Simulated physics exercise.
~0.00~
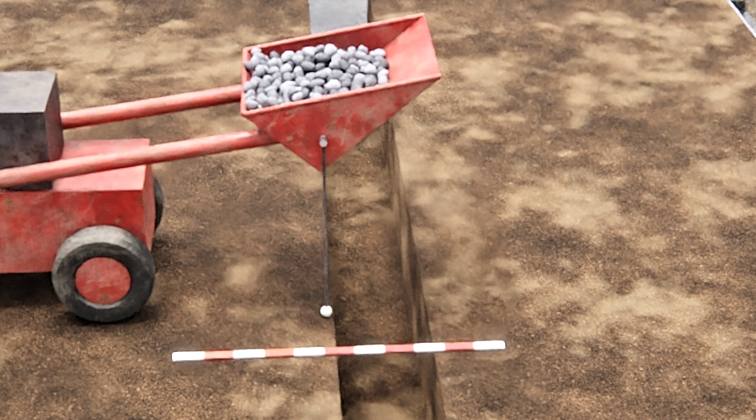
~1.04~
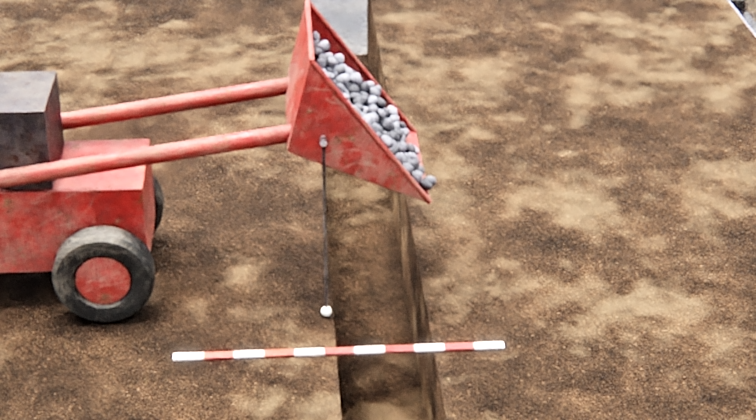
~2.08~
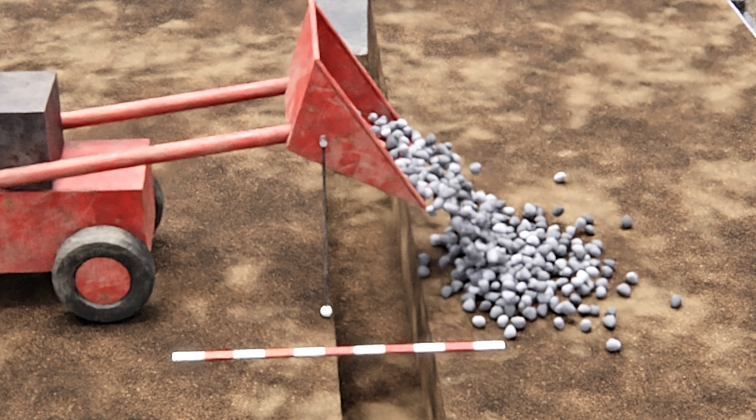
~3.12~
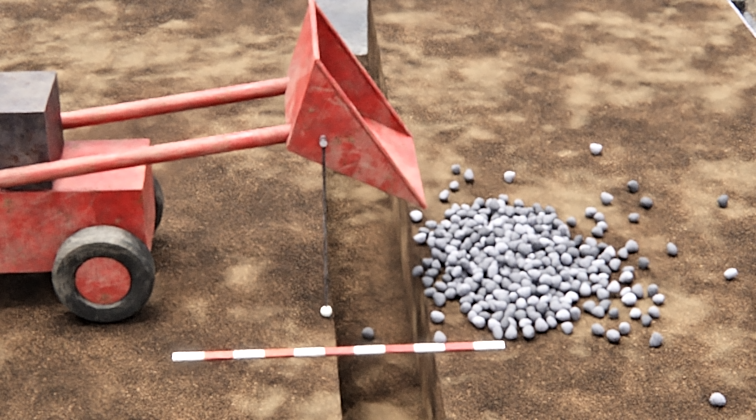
On a building site, a red loader tips its raised bucket forward over a narrow trench, and smooth grey stones slide out to the right, landing beyond the trench and spreading into a low heap with scattered strays, leaving the bucket empty and still tilted.
